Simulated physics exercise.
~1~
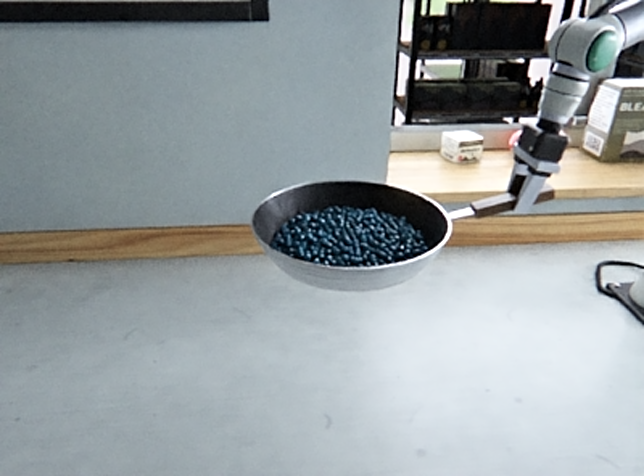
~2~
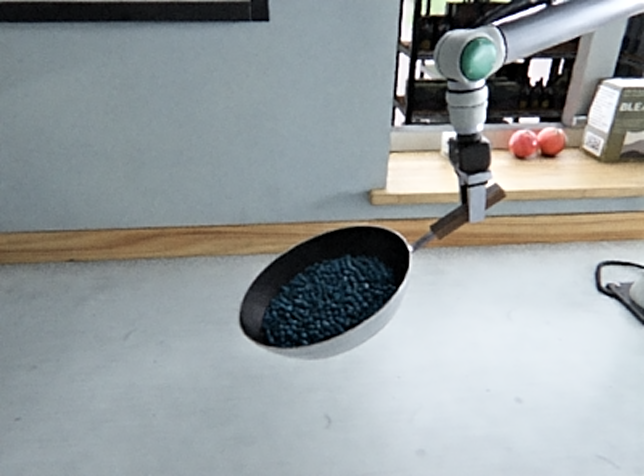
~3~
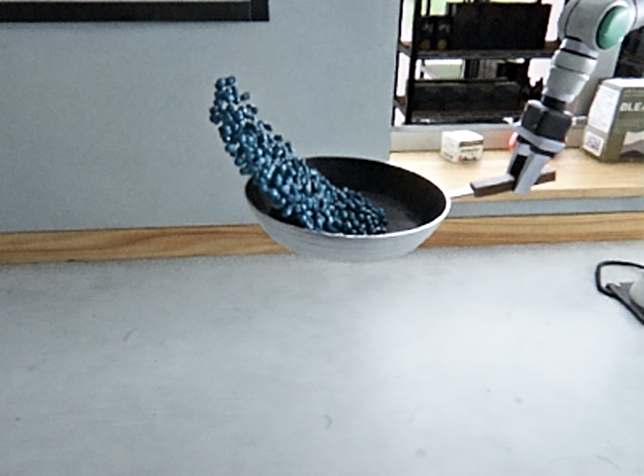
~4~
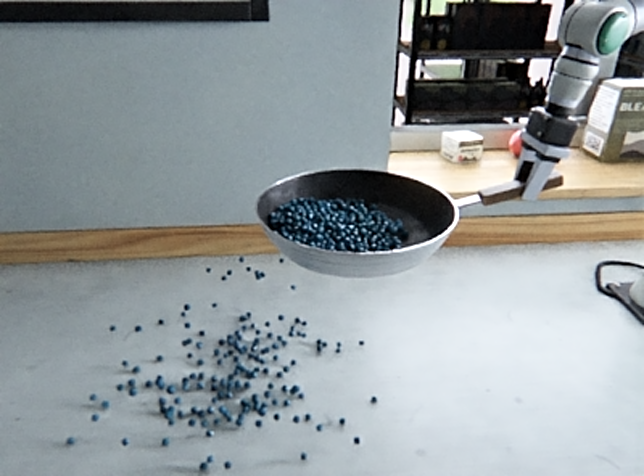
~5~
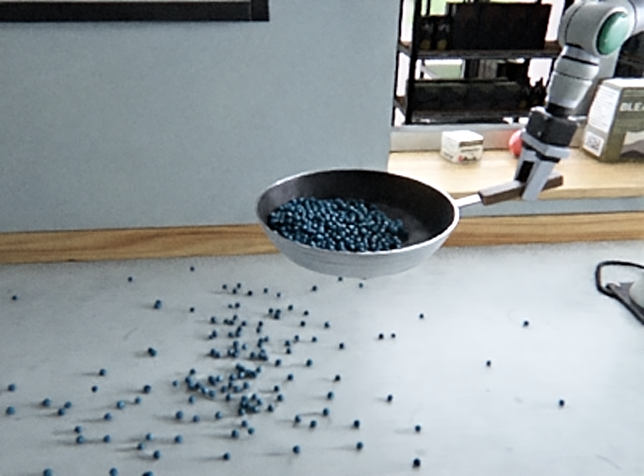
In the video, a robot arm holding a frying pan of dark blue beads dips and tilts it, then swings it upward, tossing some beads over the left rim; they scatter across the grey table while the pan settles level, still holding many beads.
